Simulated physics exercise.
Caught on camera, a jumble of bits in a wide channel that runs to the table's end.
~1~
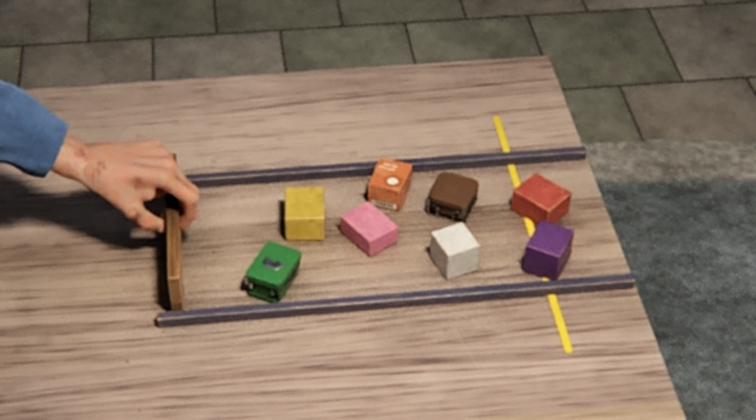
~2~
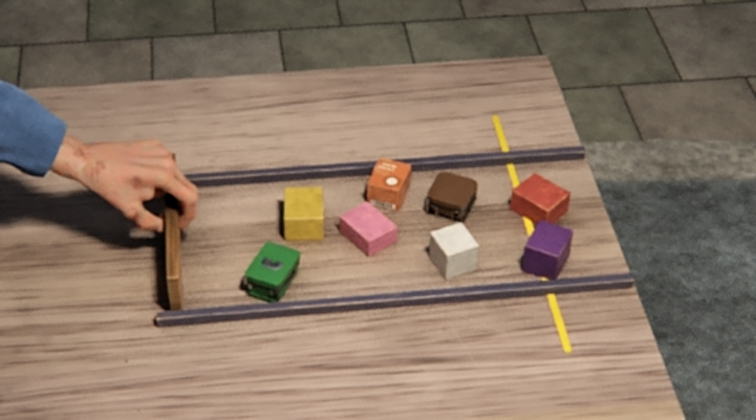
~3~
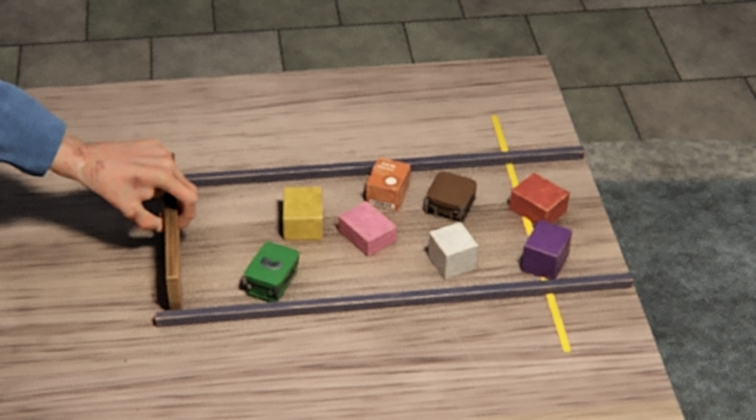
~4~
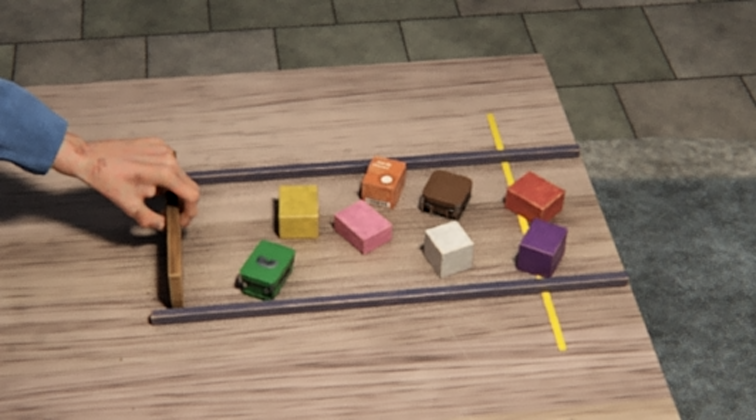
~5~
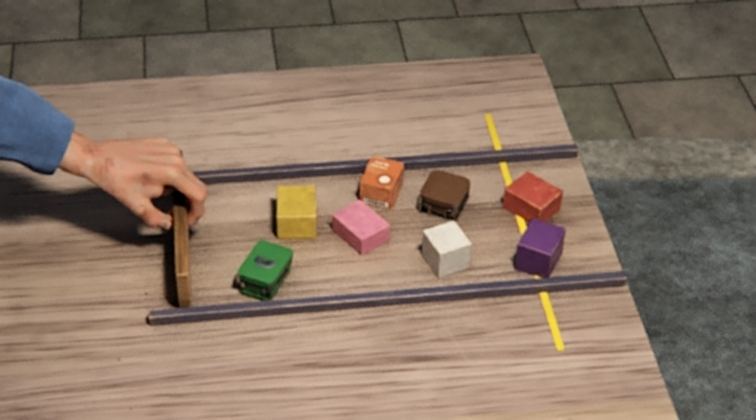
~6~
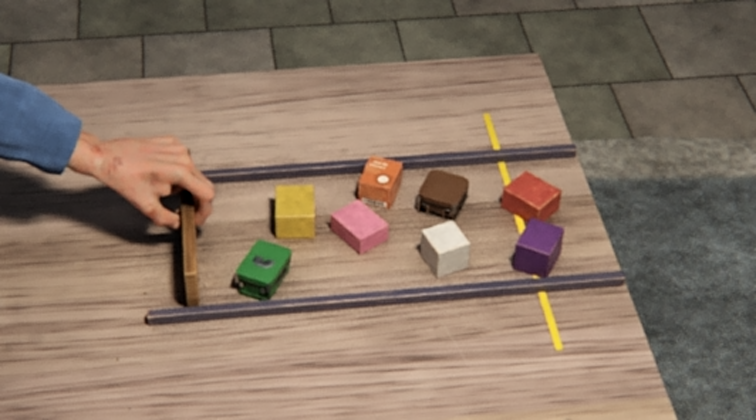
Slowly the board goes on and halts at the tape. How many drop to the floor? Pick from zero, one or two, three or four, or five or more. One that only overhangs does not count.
The number that fall off is one or two.
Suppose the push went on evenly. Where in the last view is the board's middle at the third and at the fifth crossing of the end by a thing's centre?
At (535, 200) for the third, at (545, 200) for the fifth.
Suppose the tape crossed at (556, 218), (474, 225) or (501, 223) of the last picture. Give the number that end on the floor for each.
It would be 5, 0 and 0.
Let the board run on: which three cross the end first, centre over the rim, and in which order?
They are the red block, the purple block, the brown case.
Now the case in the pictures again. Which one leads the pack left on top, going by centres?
It is the brown case.
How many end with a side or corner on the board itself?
3 of them.
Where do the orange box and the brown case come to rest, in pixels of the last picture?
About (526, 162), and the other about (576, 179).
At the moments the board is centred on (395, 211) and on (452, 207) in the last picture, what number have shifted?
First 6, then 8.
A little later, none off yet; red block at rest near (531, 199); purple block at rest near (539, 248); brown case at rest near (443, 195).
Next, none off yet; red block at rest near (531, 199); purple block at rest near (539, 248); brown case shifted about its own width near (471, 194).
Later still, none off yet; red block shifted about its own width near (571, 198); purple block shifted about its own width near (575, 241); brown case shifted well along near (532, 183).
When it is over, the number that fall off is one or two; down, purple block and red block.
